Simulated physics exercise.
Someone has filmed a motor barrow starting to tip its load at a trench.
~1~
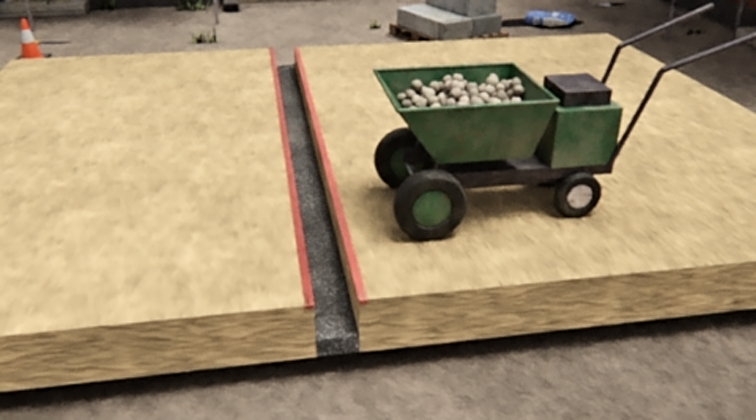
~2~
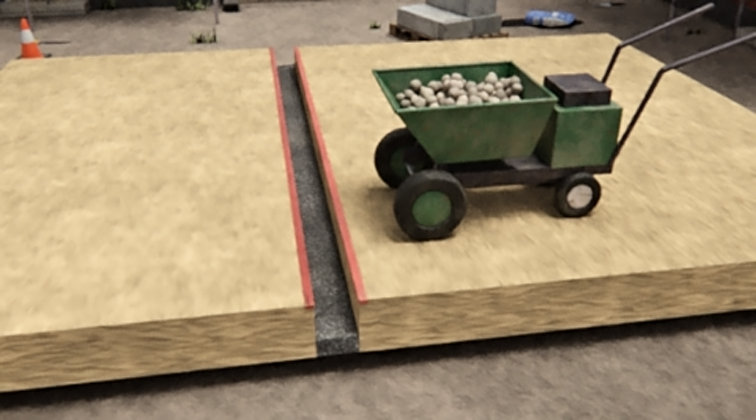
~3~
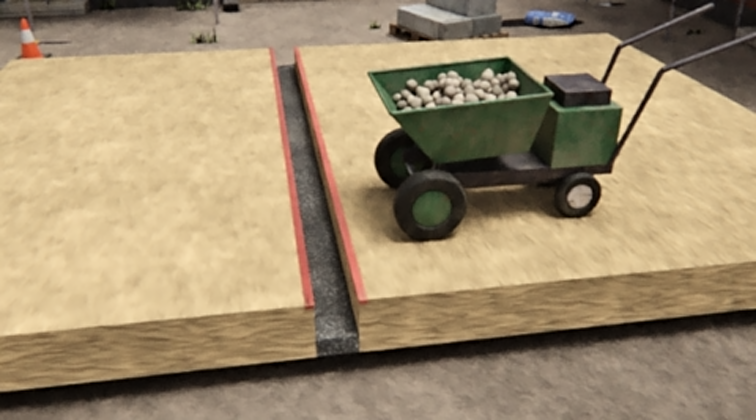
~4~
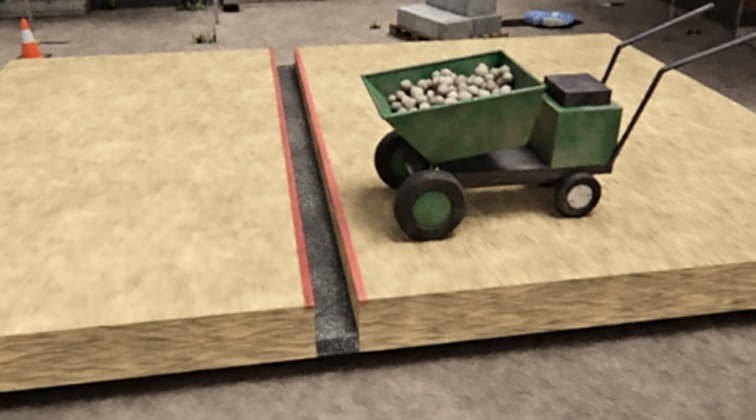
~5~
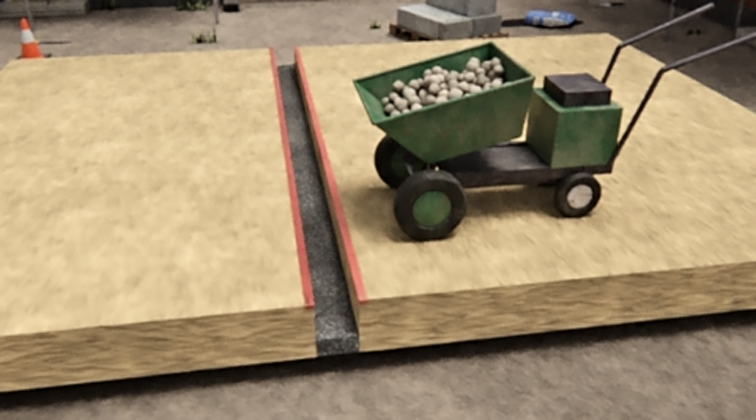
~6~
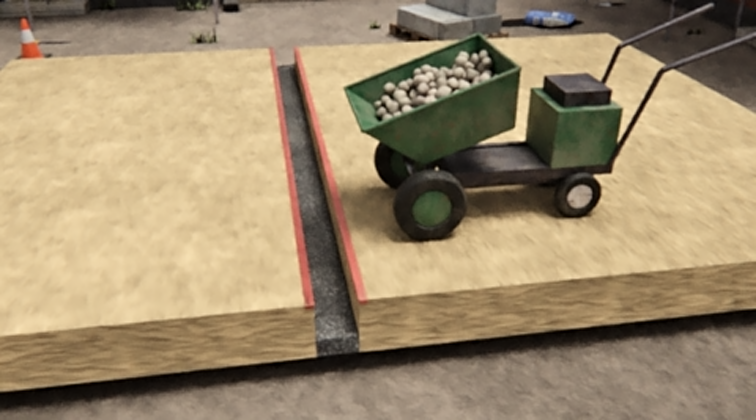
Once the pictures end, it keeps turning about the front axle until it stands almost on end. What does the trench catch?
The trench ends with under half of it.
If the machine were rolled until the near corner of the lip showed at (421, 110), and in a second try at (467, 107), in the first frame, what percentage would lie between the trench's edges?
Near 60 % and 60 %.
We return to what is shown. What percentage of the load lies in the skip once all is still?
Near 10 %.
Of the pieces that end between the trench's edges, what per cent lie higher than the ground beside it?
Roughly 5 in a hundred.
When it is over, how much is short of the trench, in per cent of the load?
Roughly 0 in a hundred.
Just after the last frame, skip tipped steeply; every one in the skip.
A moment on, skip tipped right over; roughly two thirds in the skip; about a tenth in or heaped over the trench; roughly a quarter beyond it; just a few falling.
Further on, skip tipped right over; roughly a quarter in the skip; roughly a quarter in or heaped over the trench; roughly two thirds beyond it.
When it is over, skip tipped right over; about a tenth in the skip; roughly a quarter in or heaped over the trench; roughly two thirds beyond it.
